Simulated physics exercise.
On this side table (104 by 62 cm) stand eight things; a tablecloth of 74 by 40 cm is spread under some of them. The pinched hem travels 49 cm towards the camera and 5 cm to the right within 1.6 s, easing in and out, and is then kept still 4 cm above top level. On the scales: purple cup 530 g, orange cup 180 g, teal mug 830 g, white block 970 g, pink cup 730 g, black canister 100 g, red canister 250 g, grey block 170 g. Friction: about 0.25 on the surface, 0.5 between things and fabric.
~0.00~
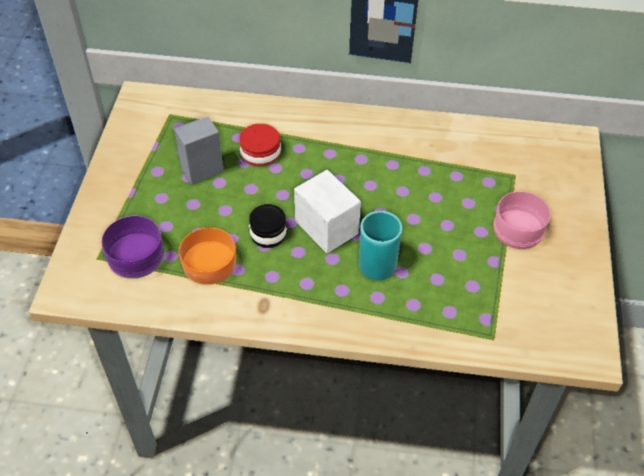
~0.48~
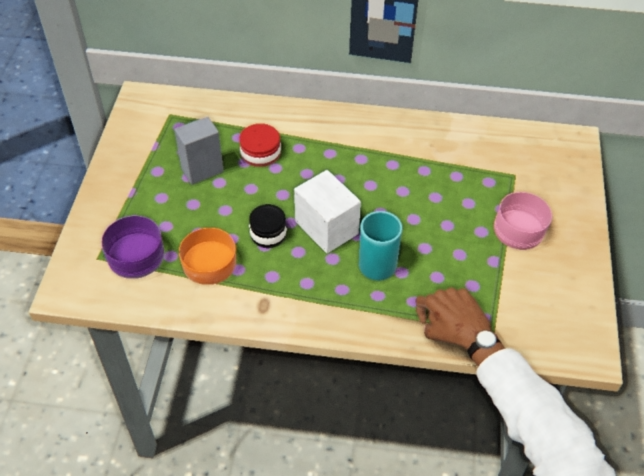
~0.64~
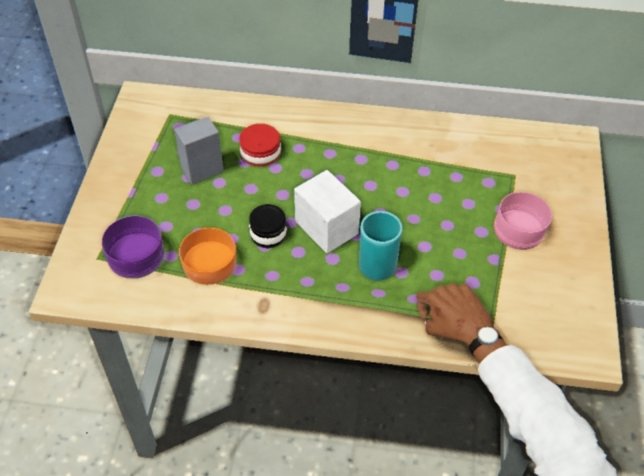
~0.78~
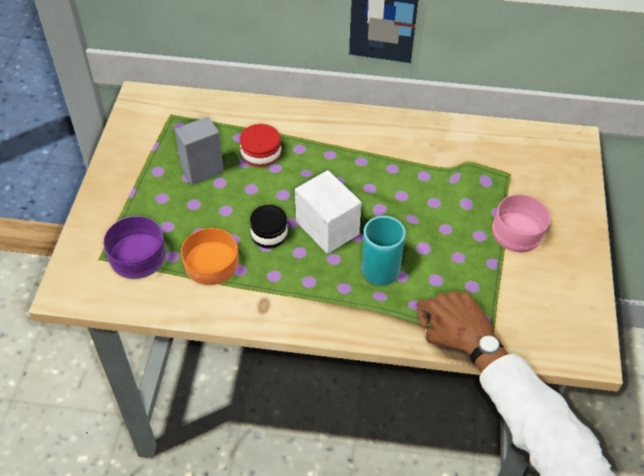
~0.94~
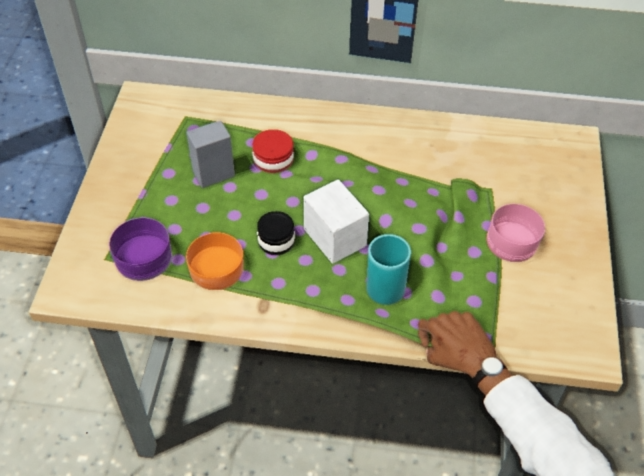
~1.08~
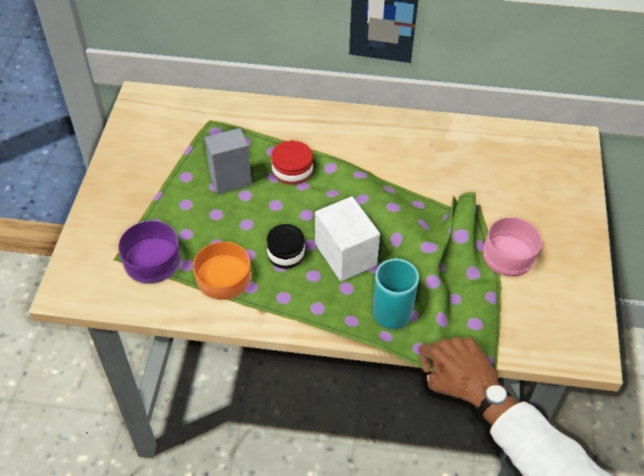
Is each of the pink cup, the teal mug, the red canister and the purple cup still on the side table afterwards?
The pink cup remains up there, the teal mug falls off, the red canister drops off, the purple cup goes over the edge.
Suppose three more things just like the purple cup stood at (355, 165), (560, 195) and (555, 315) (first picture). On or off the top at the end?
In that order: Drops off, stays up, stays up.
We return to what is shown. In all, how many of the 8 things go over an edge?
7 of them.
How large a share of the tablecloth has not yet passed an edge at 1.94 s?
Some 0 per cent of it.
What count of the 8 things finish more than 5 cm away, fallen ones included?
I count 8.
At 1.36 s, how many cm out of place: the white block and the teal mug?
White block 20 cm, teal mug 25 cm.
By 1.4 s, 85 % of the tablecloth is still over the top; teal mug 24 cm off its start, red canister 21 cm off its start, pink cup 13 cm off its start.
By 1.6 s, 50 % of the tablecloth is still over the top; red canister 41 cm off its start, teal mug 35 cm off its start, purple cup 21 cm off its start.
By 1.9 s, 0 % of the tablecloth is still over the top; red canister over the edge, teal mug over the edge, purple cup over the edge.
By 2.2 s, 0 % of the tablecloth is still over the top; red canister over the edge, purple cup over the edge, teal mug over the edge.
By 3.8 s, 0 % of the tablecloth is still over the top; red canister over the edge, purple cup over the edge, teal mug over the edge, pink cup on its side, 13 cm off its start at (532, 279).
